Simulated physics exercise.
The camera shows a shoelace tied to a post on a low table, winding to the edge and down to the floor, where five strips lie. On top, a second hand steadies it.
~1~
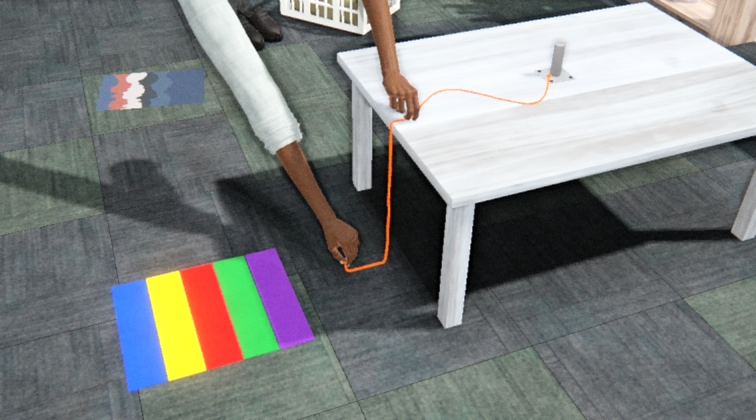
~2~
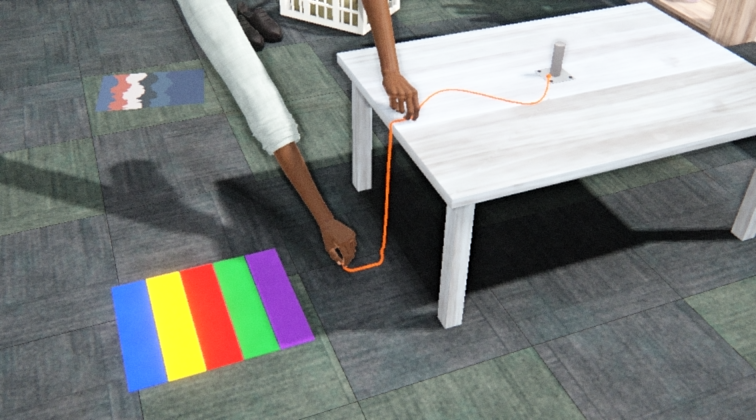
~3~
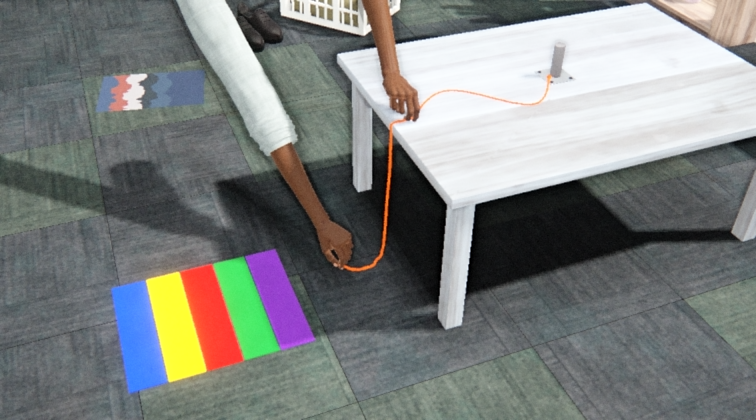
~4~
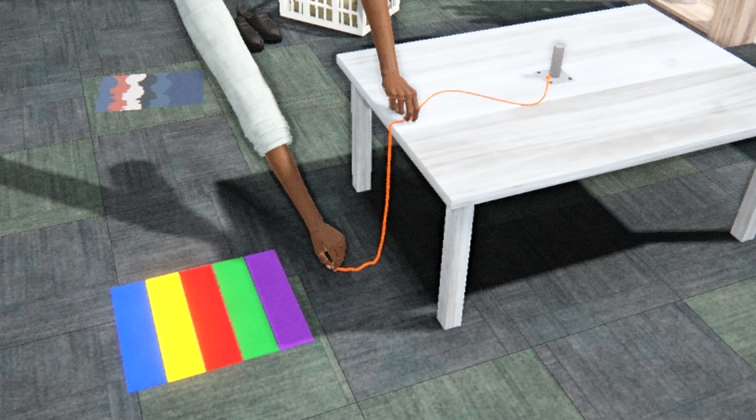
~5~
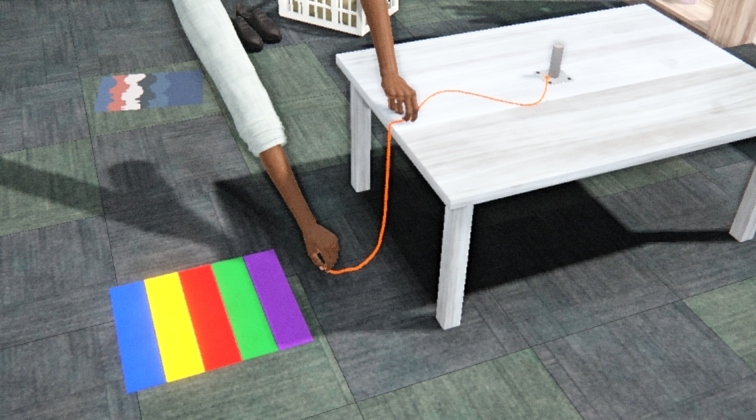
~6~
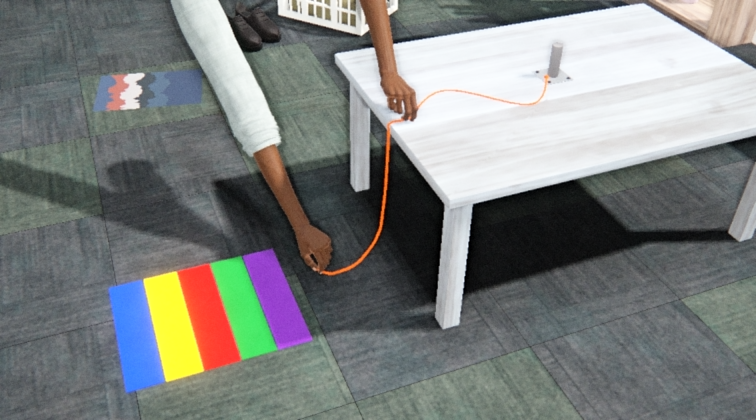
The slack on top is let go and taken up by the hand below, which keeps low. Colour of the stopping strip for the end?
Yellow.
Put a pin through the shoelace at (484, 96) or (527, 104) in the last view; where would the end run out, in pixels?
Try one gives (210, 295); try two gives (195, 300).
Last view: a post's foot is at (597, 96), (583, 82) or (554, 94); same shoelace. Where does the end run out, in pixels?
Try by try, around (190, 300), (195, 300) and (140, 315).
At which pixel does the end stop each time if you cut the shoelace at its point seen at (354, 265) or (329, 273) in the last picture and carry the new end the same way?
Roughly at (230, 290) the first time and at (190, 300) the second.
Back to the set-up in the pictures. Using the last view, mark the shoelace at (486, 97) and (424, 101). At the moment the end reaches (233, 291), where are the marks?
First at (454, 98), next at (389, 118).
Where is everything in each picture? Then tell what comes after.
End (345, 263); purple (291, 326); green (256, 335); red (220, 345); yellow (183, 355); blue (144, 366), in the first frame.
End (343, 263); shoelace through (546, 92) (493, 97) (428, 99) (391, 133) (387, 194) (382, 249), in the second frame.
End (339, 265), in the third frame.
End (332, 267); shoelace through (546, 93) (492, 99) (427, 100) (390, 134) (388, 194) (379, 252), in the fourth frame.
End (325, 269), in the fifth frame.
End (318, 270); shoelace through (544, 92) (491, 98) (426, 99) (389, 134) (385, 194) (366, 253), in the sixth frame.
Soon after, end near (234, 291); over green.
Then, end near (192, 302); over red.
At full stretch, end near (169, 308); over yellow. It gets as far as the yellow strip.
